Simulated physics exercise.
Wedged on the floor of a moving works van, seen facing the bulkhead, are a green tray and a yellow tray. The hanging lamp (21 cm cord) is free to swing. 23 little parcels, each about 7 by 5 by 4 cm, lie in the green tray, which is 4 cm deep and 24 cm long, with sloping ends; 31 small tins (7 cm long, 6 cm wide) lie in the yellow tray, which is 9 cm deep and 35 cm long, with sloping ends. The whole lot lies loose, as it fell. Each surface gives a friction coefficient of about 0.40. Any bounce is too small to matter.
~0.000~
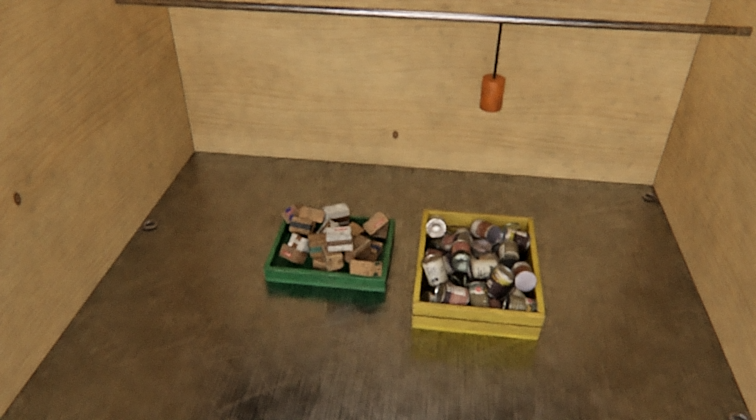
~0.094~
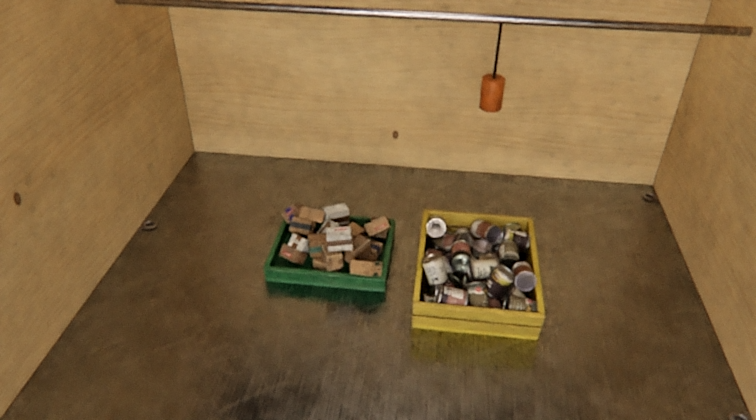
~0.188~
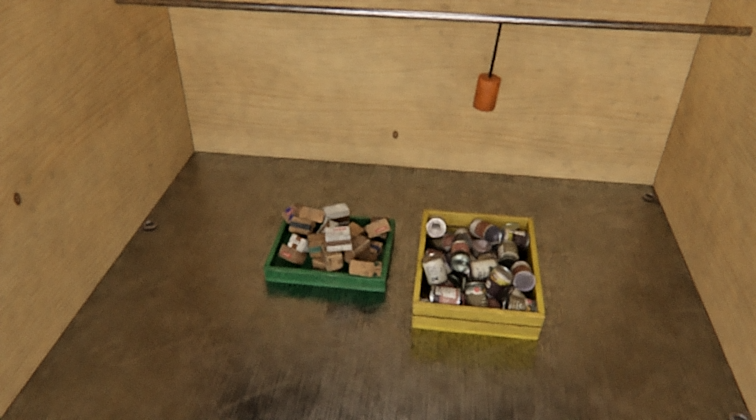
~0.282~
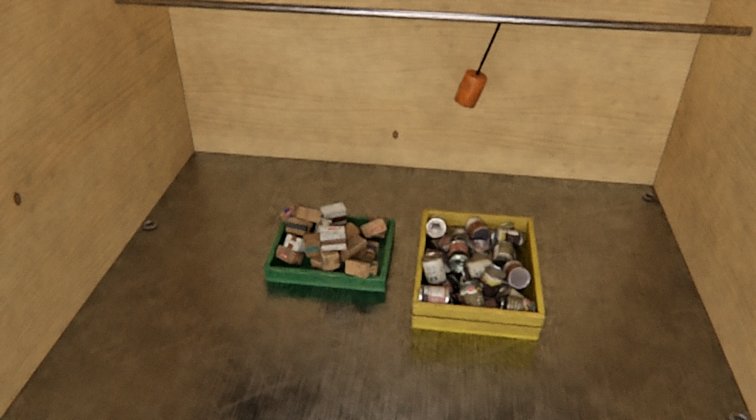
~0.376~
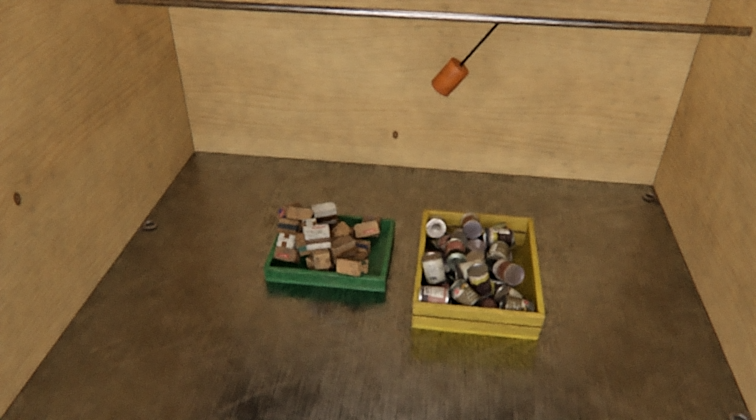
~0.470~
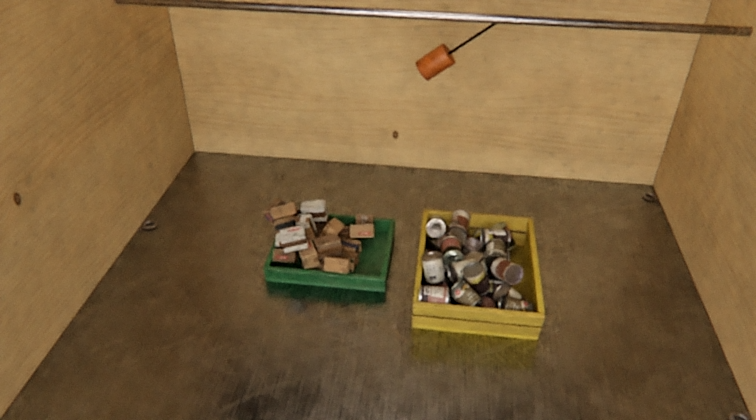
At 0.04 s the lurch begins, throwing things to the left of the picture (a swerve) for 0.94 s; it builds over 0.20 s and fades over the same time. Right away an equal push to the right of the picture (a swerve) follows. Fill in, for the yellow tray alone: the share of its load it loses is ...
Less than a sixth.
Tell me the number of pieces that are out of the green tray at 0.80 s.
For the green tray, some 4.
After 0.80 s, green tray 19 in, 4 out and yellow tray 31 in, 0 out.
After 1.21 s, green tray 18 in, 5 out and yellow tray 31 in, 0 out.
After 1.78 s, green tray 15 in, 8 out and yellow tray 31 in, 0 out.
When it is over (at 2.52 s), green tray 15 in, 8 out and yellow tray 31 in, 0 out. Asked share, 0 of 31, 0 per cent.
